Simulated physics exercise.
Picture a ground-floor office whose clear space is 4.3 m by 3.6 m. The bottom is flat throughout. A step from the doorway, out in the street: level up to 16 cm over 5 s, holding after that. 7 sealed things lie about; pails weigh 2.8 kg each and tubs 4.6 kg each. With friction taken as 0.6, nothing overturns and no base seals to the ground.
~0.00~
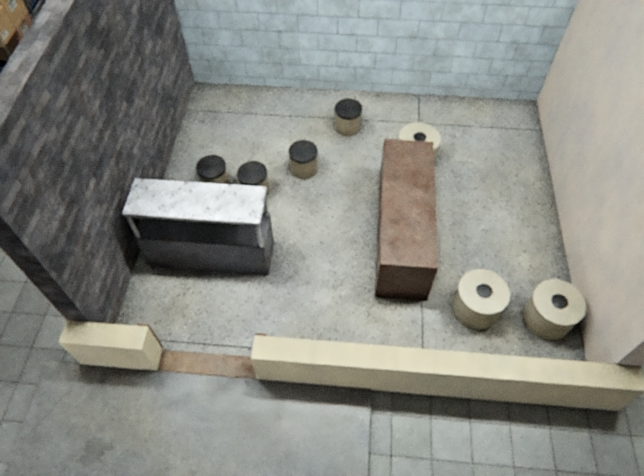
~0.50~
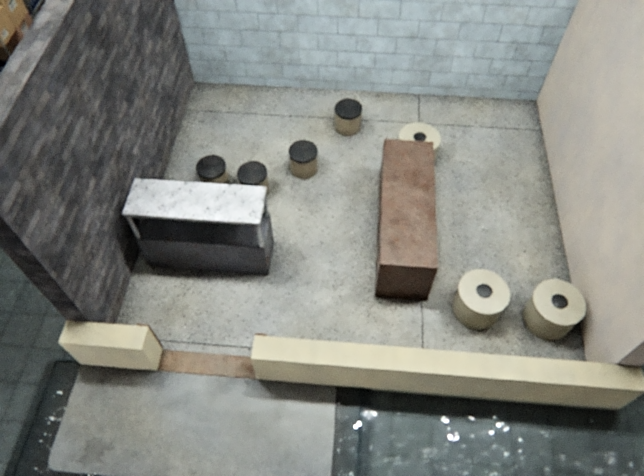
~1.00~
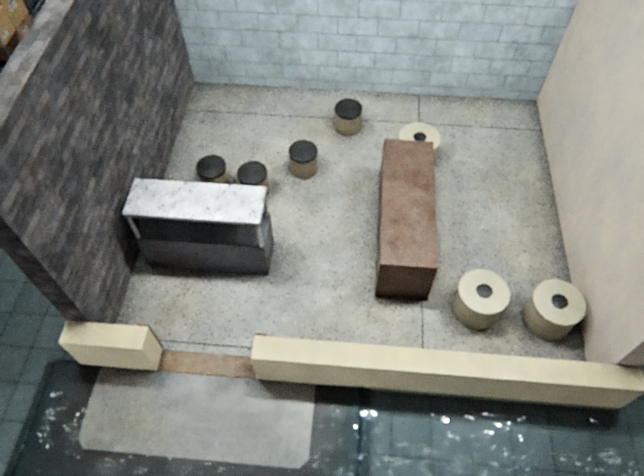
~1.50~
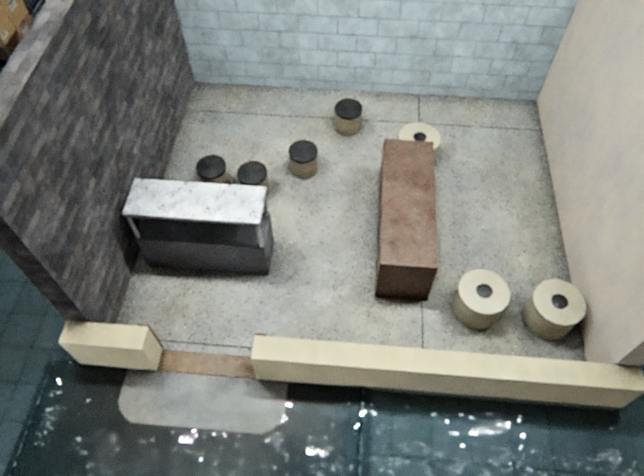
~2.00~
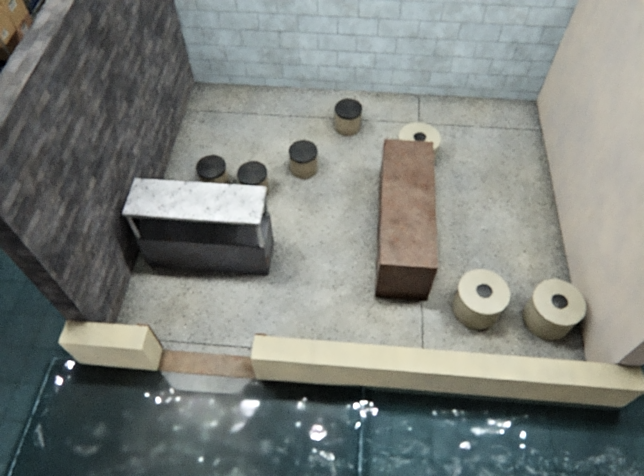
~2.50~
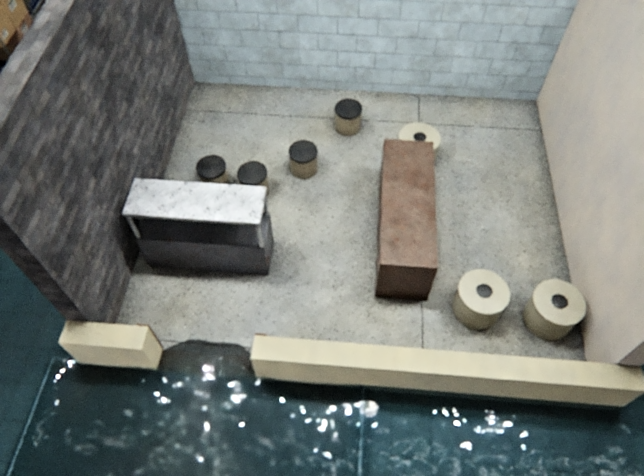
At first, the paving outside a roofless room with a low cream front wall is dry. Dark, glinting water then spreads over it, shrinking the bare grey patch before the doorway until it is covered, and finally enters the gap, while the furnishings inside stay still.
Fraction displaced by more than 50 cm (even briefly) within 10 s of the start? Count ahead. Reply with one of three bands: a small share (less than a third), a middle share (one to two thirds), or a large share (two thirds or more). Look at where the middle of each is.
A small share, less than a third.
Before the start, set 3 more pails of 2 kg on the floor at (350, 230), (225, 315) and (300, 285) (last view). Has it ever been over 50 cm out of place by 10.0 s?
In that order: Over, more, over.
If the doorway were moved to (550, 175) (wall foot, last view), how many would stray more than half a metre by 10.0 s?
In that case 3 of them.
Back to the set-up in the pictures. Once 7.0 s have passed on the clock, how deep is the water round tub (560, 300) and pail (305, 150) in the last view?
Depth approx. 0 cm / 1 cm.
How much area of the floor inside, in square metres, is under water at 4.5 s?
I'd put it close to 2.0 m2.
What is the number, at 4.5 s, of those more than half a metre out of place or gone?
I make it 0 by then.
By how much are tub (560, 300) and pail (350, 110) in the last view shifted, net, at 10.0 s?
The first is 40 cm from its start, the second 40 cm.
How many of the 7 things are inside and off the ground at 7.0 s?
It comes to 0.
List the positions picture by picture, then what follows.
In the first frame, a pail at (252, 172) rests on the ground; a tub at (420, 137), on the bottom; 0.0 m2 under water; 0 of 7 have shifted.
In the second frame, a pail at (252, 172) rests on the ground; a tub at (420, 137) rests on the ground; 0.0 m2 under water; 0 of 7 have shifted.
In the third frame, a pail at (252, 172) rests on the ground; a tub at (420, 137) rests on the ground; water covers 0.0 m2; 0 of 7 have shifted.
In the fourth frame, a pail at (252, 172), on the bottom; a tub at (420, 137), on the bottom; water covers 0.0 m2; 0 of 7 have shifted.
In the fifth frame, a pail at (252, 172) rests on the ground; a tub at (420, 137), on the bottom; 0.0 m2 under water; 0 of 7 have shifted.
In the sixth frame, a pail at (252, 172), on the bottom; a tub at (420, 137) rests on the ground; 0.0 m2 under water; 0 of 7 have shifted.
After 3.5 s 0 of 7 are over 50 cm from their spots; 0 afloat.
After 4.5 s 0 of 7 are over 50 cm from their spots; 0 afloat.
After 7.0 s 0 of 7 are over 50 cm from their spots; 0 afloat.
After 10.0 s 0 of 7 are over 50 cm from their spots, and 0 have been at some point; 1 afloat.
